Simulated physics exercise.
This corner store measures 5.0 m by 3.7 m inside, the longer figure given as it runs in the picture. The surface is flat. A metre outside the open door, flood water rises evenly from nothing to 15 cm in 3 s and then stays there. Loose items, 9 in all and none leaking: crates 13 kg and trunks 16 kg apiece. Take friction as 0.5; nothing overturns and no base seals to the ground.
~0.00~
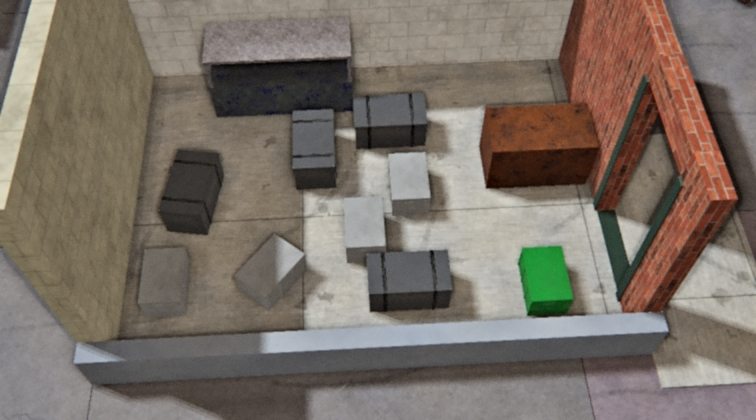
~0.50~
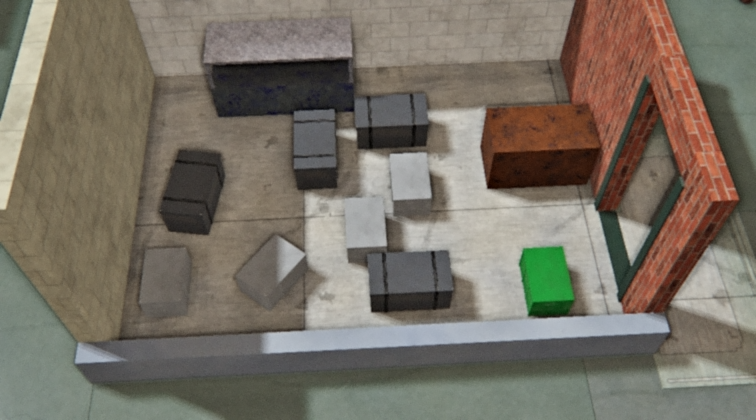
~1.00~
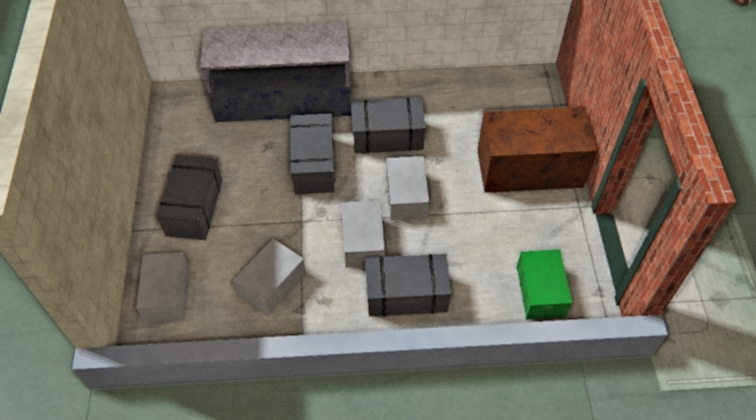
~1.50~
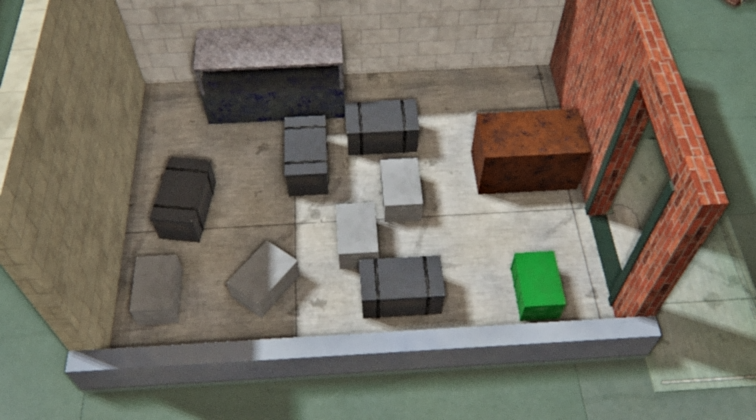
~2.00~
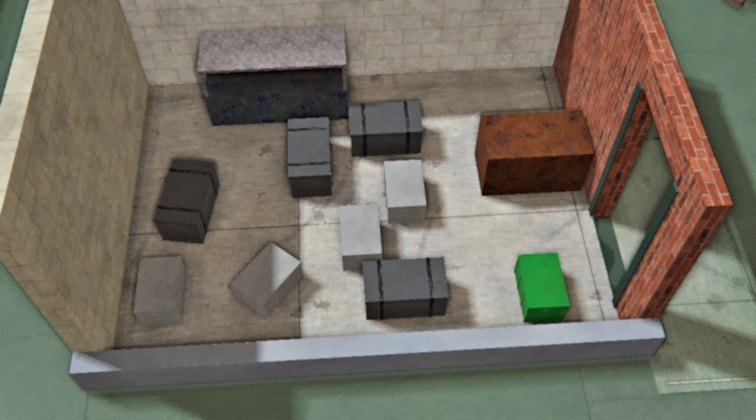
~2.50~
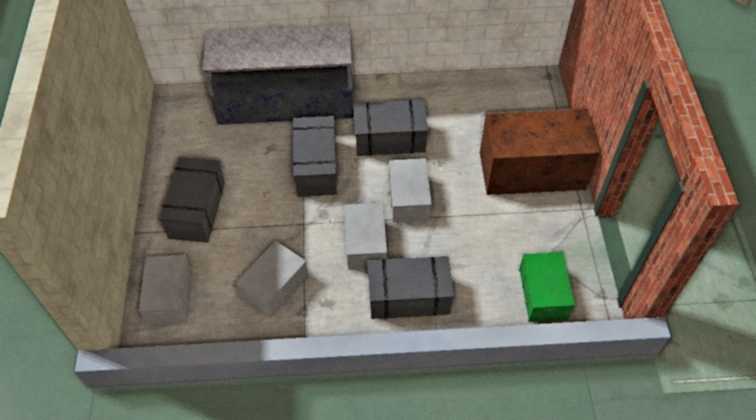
Corner store with crates and trunks standing still as murky green water surrounds the walls, then a faint wet patch appearing inside the doorway.
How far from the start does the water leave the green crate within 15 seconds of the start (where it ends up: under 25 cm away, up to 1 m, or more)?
Green crate ends far away.
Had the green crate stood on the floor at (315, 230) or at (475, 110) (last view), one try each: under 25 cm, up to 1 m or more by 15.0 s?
In that order: It ends far away; it barely shifts.
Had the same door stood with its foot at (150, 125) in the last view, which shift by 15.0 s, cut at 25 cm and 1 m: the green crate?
In that case the green crate slides a little.
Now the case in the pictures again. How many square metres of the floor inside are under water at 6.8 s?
Some 9.0 m2.
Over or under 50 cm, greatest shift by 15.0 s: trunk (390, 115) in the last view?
Answer: Less.
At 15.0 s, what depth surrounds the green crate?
About 10 cm.
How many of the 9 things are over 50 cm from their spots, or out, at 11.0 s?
6 of them.
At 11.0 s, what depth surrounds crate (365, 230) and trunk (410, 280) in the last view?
About 7 and 8 cm.
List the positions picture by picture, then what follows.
The green crate at (547, 273), on the bottom; 0.0 m2 under water; 0 of 9 have shifted, in the first picture.
The green crate at (548, 273), on the bottom; 0.0 m2 under water; 0 of 9 have shifted, in the second picture.
The green crate at (546, 277) rests on the ground; water covers 0.0 m2; 0 of 9 have shifted, in the third picture.
The green crate at (540, 278) rests on the ground; water covers 0.0 m2; 0 of 9 have shifted, in the fourth picture.
The green crate at (543, 280) rests on the ground; 0.0 m2 under water; 0 of 9 have shifted, in the fifth picture.
The green crate at (549, 279) rests on the ground; water covers 0.4 m2; 0 of 9 have shifted, in the sixth picture.
After 3.5 s the green crate is near (542, 280), 0.1 m from its start, aground; 0 afloat.
After 6.8 s the green crate is near (412, 306), 1.4 m from its start, aground; 1 afloat.
After 11.0 s the green crate is near (234, 282), 3.1 m from its start, afloat; 6 afloat.
After 15.0 s the green crate is near (198, 262), 3.4 m from its start, afloat; 8 afloat.
